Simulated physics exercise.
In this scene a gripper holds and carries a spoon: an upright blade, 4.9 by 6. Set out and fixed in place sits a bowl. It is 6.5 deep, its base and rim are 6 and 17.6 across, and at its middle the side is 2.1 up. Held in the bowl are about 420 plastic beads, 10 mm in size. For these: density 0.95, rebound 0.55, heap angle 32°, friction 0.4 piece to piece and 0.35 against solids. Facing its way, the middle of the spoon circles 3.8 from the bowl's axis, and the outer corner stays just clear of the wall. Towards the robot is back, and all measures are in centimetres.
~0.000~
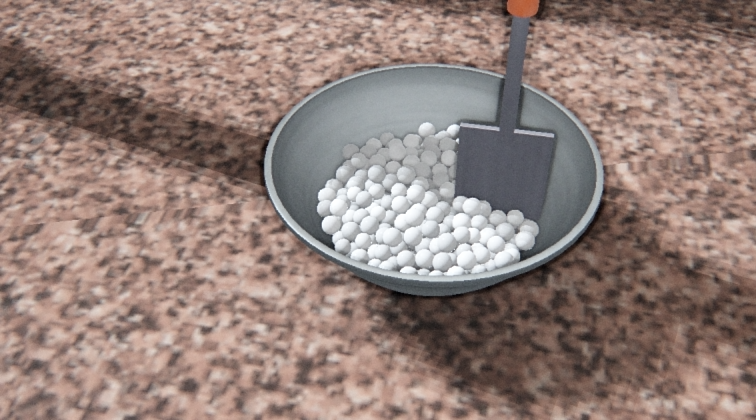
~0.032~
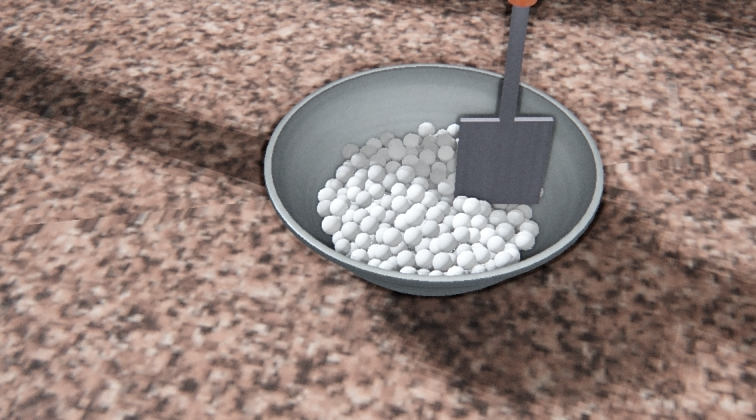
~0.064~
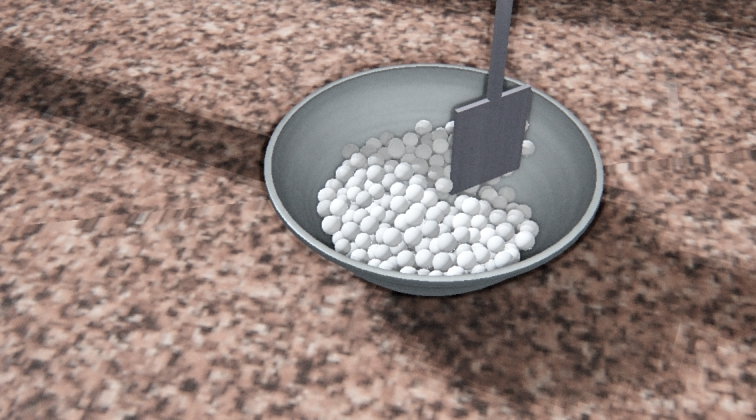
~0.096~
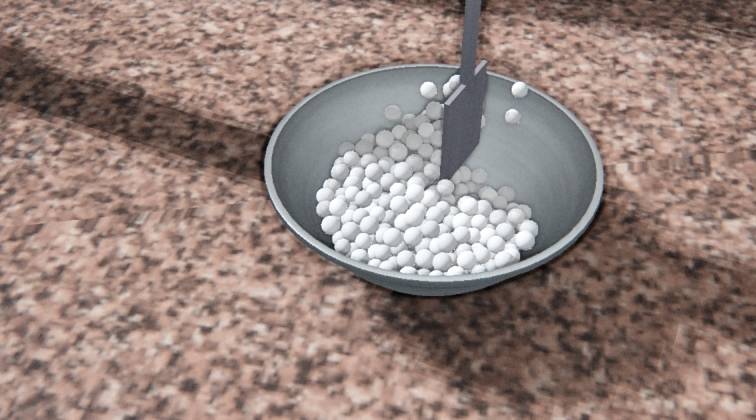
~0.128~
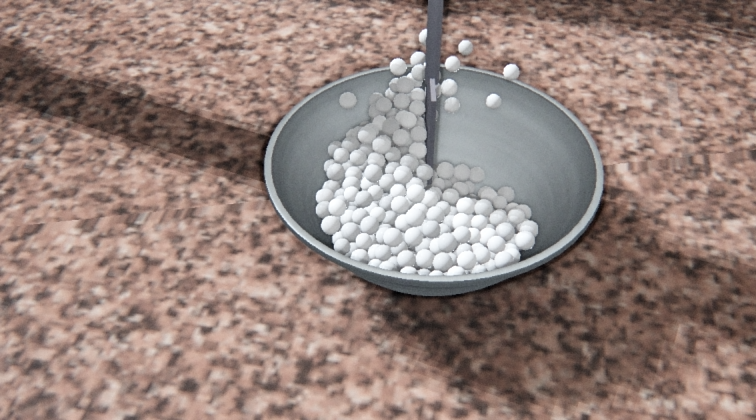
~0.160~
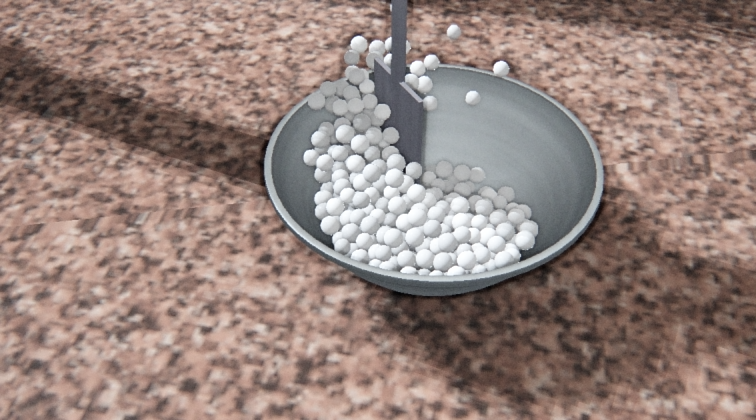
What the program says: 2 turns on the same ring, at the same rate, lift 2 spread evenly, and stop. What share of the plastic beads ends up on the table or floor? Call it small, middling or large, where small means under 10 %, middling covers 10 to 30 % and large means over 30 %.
I would call it middling.
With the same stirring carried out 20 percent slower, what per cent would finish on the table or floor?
I'd expect about 15 %.
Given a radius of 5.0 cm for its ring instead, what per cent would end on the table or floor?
That would give close to 0 per cent.
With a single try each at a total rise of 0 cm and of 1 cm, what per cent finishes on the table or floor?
Near 40 in a hundred, then near 25 in a hundred.
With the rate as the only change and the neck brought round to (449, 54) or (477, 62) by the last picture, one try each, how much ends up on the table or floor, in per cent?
About 5 % for one try and about 0 % for the other, in order.
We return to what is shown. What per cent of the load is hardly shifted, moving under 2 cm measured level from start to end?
Result: Close to 50 per cent of the load.
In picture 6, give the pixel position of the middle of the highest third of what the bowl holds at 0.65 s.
Roughly pixel (438, 198).
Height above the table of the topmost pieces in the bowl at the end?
Roughly 5.0 centimetres.
By 0.40 s, 359° round, highest piece 9 above the table; 354 in the bowl, 46 on the table or floor, 19 in flight or on the tool.
By 0.65 s, 227° round, highest piece 7 above the table; 335 in the bowl, 83 on the table or floor, 1 in flight or on the tool.
By 0.97 s, 0° round, highest piece 5 above the table; 335 in the bowl, 84 on the table or floor.
By 1.67 s, 0° round, highest piece 5 above the table; 335 in the bowl, 84 on the table or floor.
Final count, 335 in the bowl, 84 on the table or floor. That is 20 % on the table or floor.
